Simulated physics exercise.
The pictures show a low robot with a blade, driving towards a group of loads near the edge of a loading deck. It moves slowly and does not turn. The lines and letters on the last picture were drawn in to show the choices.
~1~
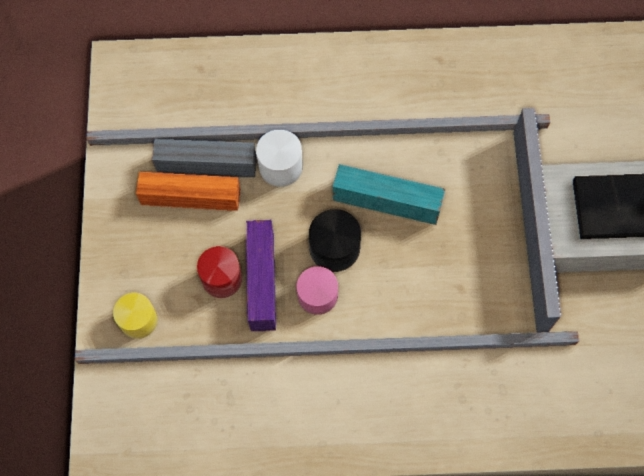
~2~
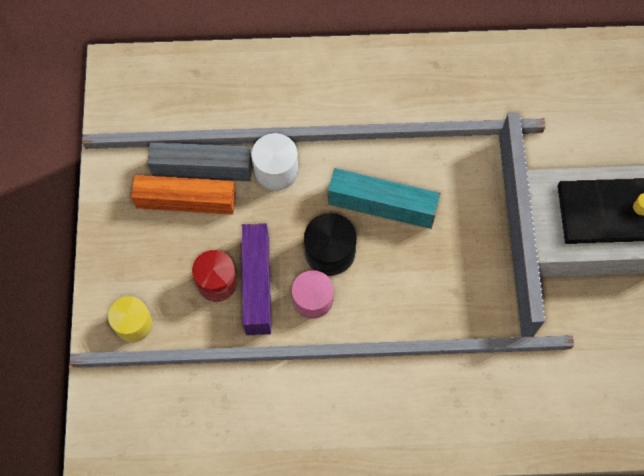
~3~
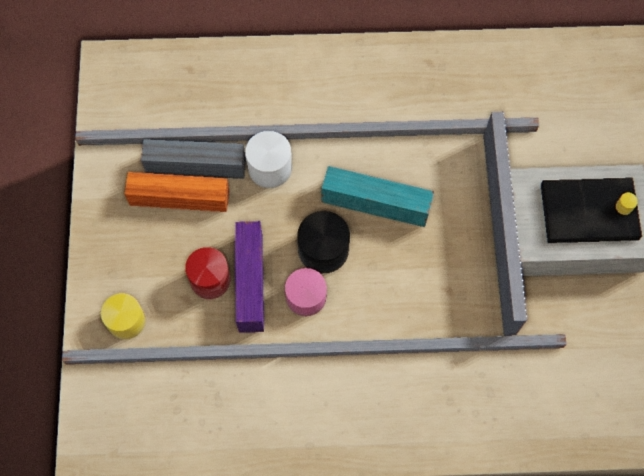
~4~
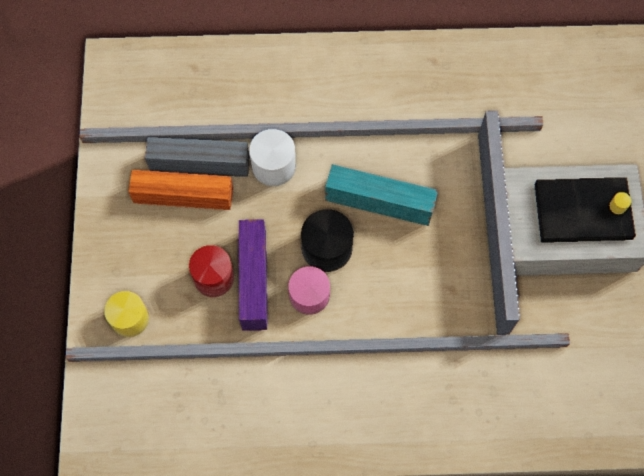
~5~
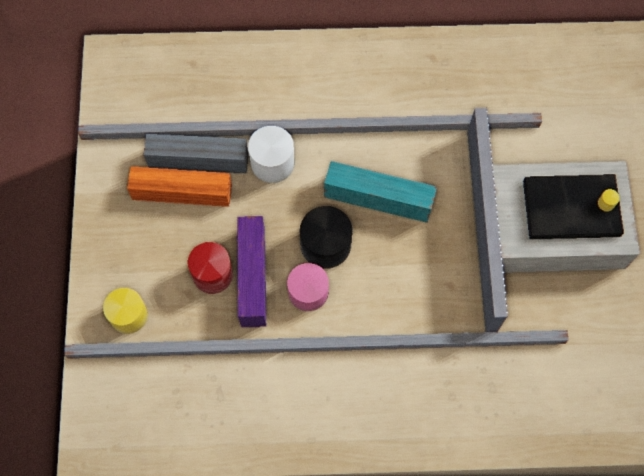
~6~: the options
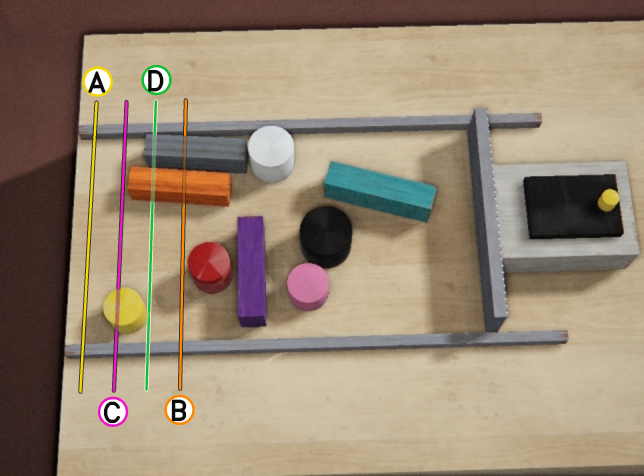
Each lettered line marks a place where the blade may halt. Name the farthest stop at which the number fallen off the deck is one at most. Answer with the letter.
B.
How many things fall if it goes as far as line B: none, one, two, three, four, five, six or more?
By then, one.
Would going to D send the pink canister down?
No.
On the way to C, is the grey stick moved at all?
Yes.
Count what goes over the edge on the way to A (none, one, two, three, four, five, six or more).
Six or more.
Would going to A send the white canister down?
By then, yes.
On the marked copy, A at (89, 239); B at (183, 237); C at (121, 238); D at (151, 238).
With B. Early on, robot (455, 209); grey stick (186, 150); white canister (259, 149).
Further on, robot (344, 212); orange stick (108, 177); grey stick (170, 151).
At the end, robot (258, 215); orange stick over the edge; grey stick (89, 147); one fallen.
As for the rest, A drops nine; C drops six; D drops three.
